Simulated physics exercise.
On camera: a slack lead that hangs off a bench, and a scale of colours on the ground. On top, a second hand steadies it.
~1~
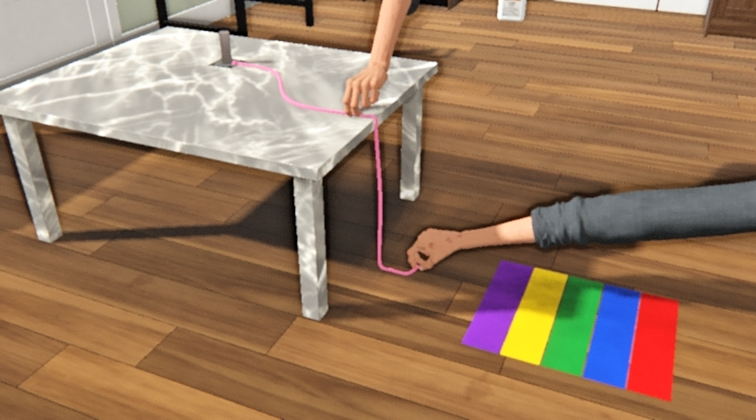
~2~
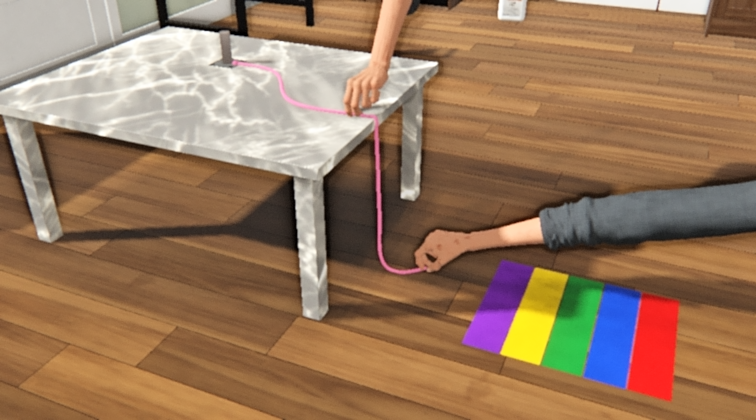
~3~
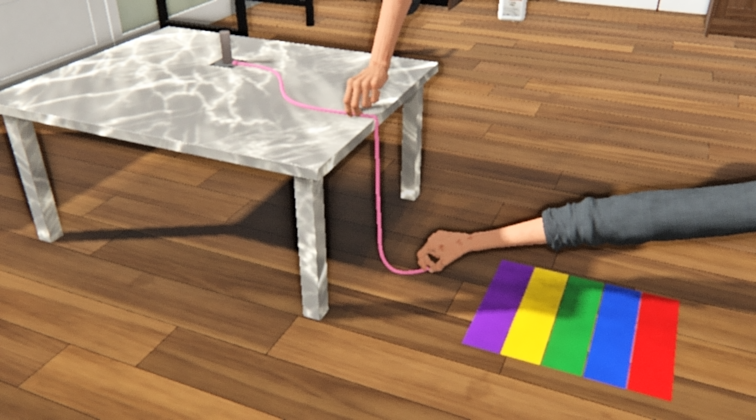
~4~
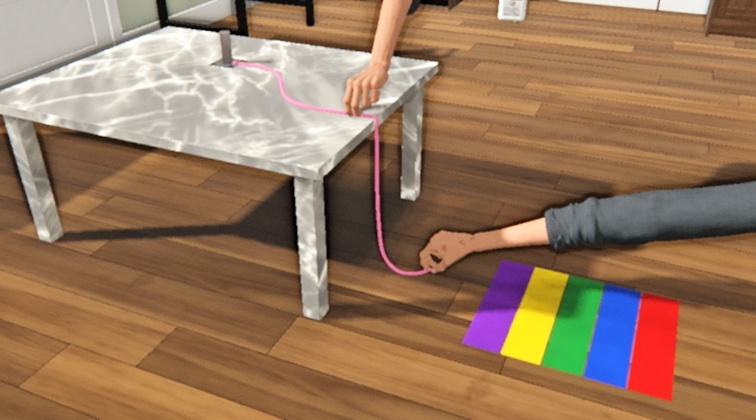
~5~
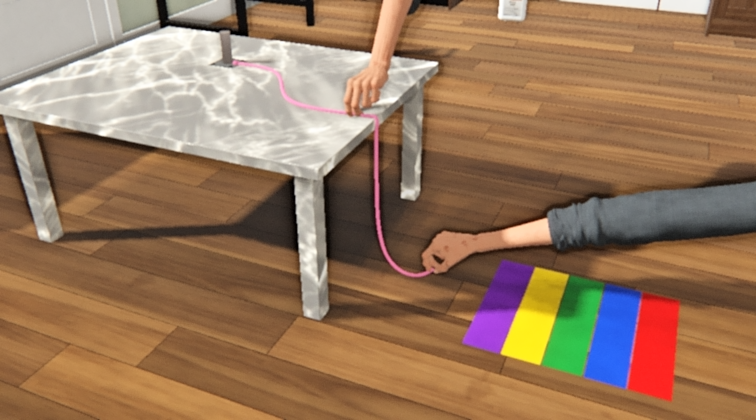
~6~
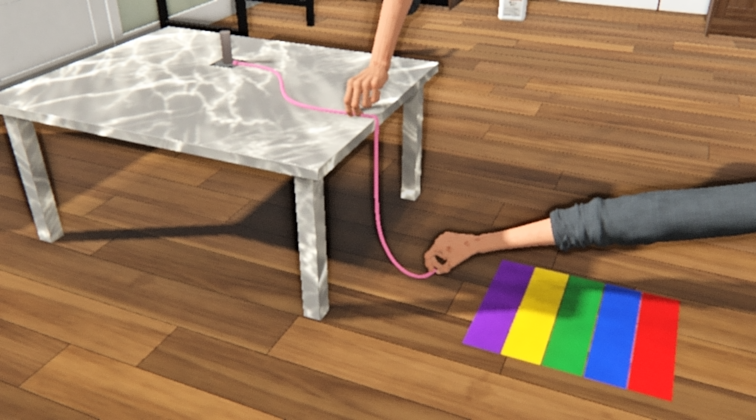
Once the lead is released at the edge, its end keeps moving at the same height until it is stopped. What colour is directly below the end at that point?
The colour below it is yellow.
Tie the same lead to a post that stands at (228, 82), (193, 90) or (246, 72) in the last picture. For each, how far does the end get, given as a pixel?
Try by try, about (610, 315), (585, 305) and (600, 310).
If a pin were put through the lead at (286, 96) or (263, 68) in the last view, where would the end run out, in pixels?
Per try (px): (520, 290), (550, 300).
A little later, end near (475, 280); short of the strips.
Next, end near (518, 290); over purple.
When it is tight, end near (546, 297); over yellow. The end stops over the yellow strip.
